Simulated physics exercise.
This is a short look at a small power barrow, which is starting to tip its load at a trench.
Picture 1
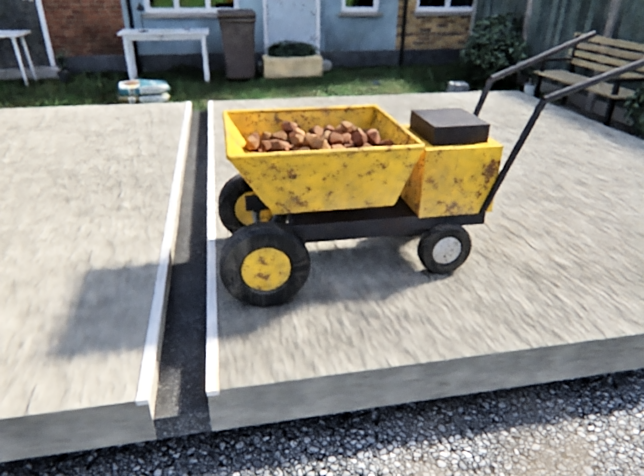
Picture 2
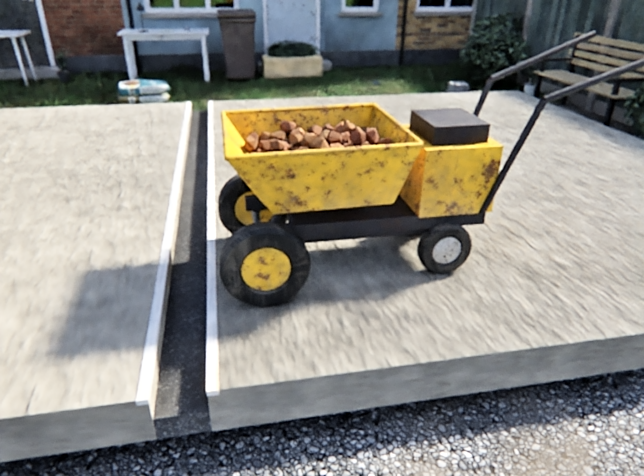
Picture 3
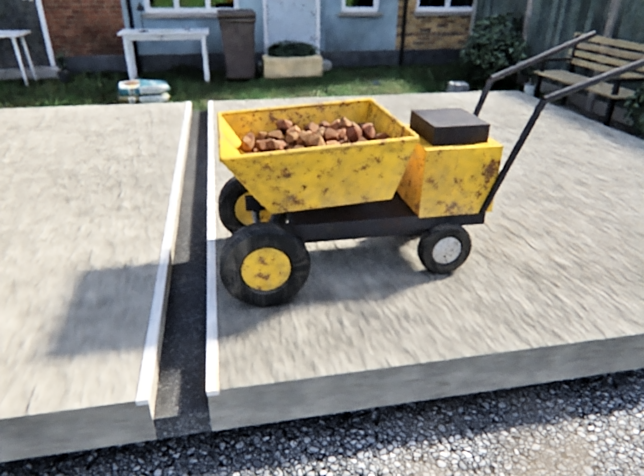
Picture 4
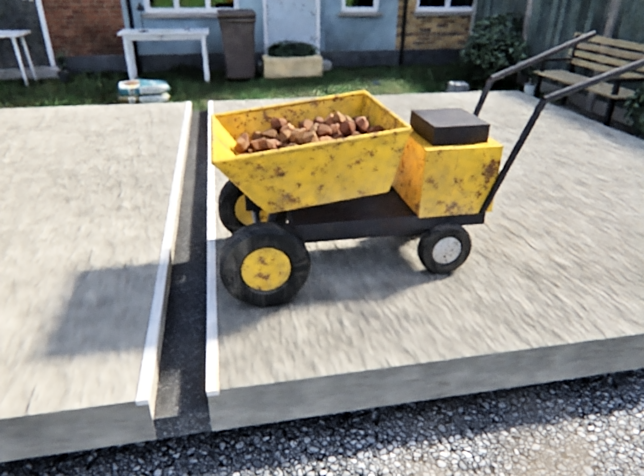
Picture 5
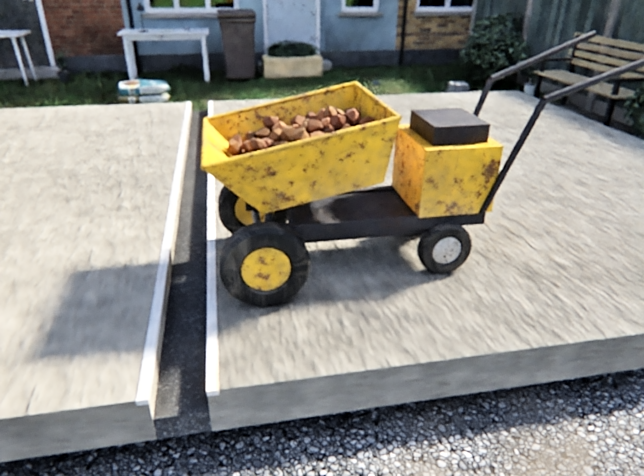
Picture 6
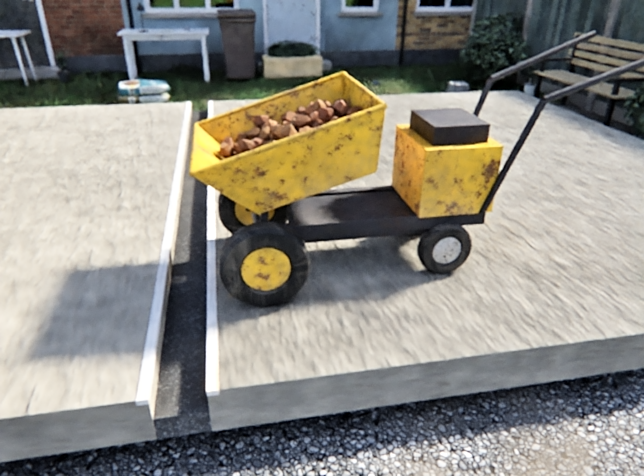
A yellow barrow loaded with brown clay clods stood still beside a narrow trench between concrete slabs, while its skip slowly tilted toward the left, the back rising and the front lip dipping slightly.
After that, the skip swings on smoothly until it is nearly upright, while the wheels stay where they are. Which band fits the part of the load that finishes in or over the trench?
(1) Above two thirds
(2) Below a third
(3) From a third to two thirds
Option 2: Below a third.
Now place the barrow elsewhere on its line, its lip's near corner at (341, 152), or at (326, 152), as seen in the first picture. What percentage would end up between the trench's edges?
40 % and 50 %.
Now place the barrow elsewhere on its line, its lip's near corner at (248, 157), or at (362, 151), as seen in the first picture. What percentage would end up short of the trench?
The first stop gives 0 per cent; the second gives 50 per cent.
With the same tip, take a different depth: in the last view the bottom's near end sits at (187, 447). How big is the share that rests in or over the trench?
It comes out near 0 percent.
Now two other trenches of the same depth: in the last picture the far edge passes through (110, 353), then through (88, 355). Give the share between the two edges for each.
The first case gives around 30 percent, and the second around 60 percent.
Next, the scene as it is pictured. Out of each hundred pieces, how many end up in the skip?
Estimate: Near 0 %.
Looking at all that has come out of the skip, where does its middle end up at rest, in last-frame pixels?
I'd say the middle ends up at about (106, 274).
Soon, skip tipped steeply; all in the skip.
A while on, skip tipped steeply; nearly all in the skip; a small part beyond it; a stray few falling.
Towards the end, skip tipped right over; about a third in the skip; about two thirds beyond it.
Finally, skip tipped right over; a stray few in or heaped over the trench; nearly all beyond it.
